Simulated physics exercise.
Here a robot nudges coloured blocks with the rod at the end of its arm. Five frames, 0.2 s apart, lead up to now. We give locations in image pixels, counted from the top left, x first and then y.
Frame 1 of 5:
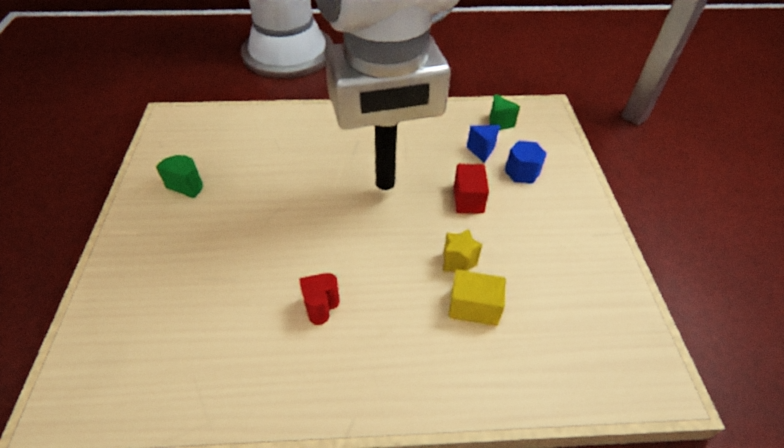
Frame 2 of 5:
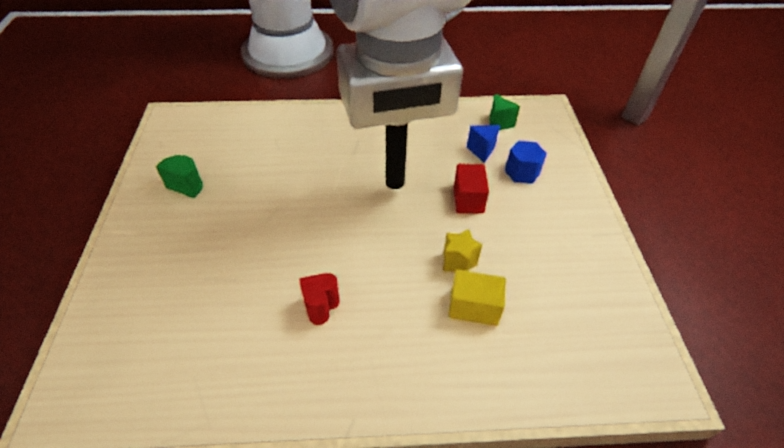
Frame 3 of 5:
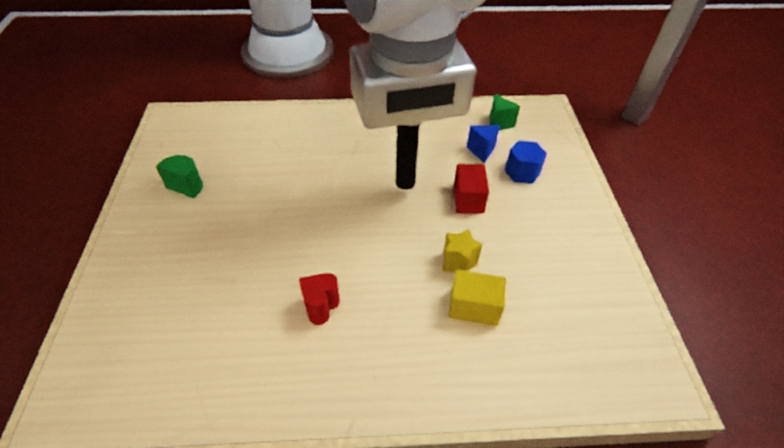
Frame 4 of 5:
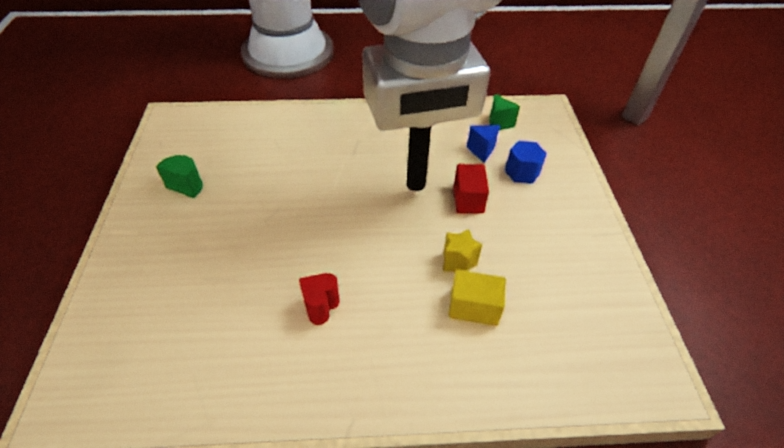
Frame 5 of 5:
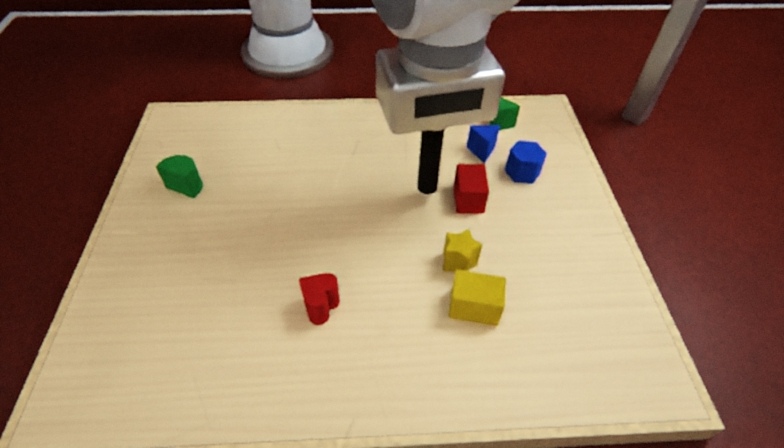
At first, a robot arm holds its black rod over the middle of a wooden board scattered with red, yellow, blue and green blocks. The rod then shifts steadily to the right in small steps, until it is close to the left side of the red block, while all the blocks stay still.
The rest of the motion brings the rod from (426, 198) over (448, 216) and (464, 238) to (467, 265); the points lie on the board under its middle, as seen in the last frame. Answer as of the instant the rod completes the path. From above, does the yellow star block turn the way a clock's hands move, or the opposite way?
I'd predict that, seen from above, the yellow star block rotates clockwise.
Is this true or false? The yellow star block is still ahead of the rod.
True.
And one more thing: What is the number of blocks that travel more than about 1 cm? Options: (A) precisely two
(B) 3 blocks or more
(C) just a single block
The one that fits is C, just a single block.
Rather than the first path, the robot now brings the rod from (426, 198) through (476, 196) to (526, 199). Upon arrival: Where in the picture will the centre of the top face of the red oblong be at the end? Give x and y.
Pixel (559, 186).
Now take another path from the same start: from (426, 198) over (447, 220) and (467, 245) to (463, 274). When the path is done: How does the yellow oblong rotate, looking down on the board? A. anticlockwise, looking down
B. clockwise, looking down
The answer is A.
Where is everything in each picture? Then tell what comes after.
The first frame shows tip of the rod at (386, 184), middles of tops, yellow star block at (463, 242), red oblong at (473, 177), yellow oblong at (480, 287).
The second frame shows rod at (395, 183), nothing pushed.
The third frame shows rod at (405, 183), nothing pushed.
The fourth frame shows rod at (416, 185), nothing pushed.
The fifth frame shows rod at (427, 188), yellow star block at (463, 242), red oblong at (473, 177), yellow oblong at (480, 287).
The first path, step by step. One third of the way, rod at (451, 206); nothing pushed yet.
Two thirds of the way, rod at (466, 228); nothing pushed yet.
At the end, rod at (469, 255); yellow star block at (458, 262), turned 40° clockwise; red oblong unmoved; yellow oblong at (478, 291), turned 15° anticlockwise.
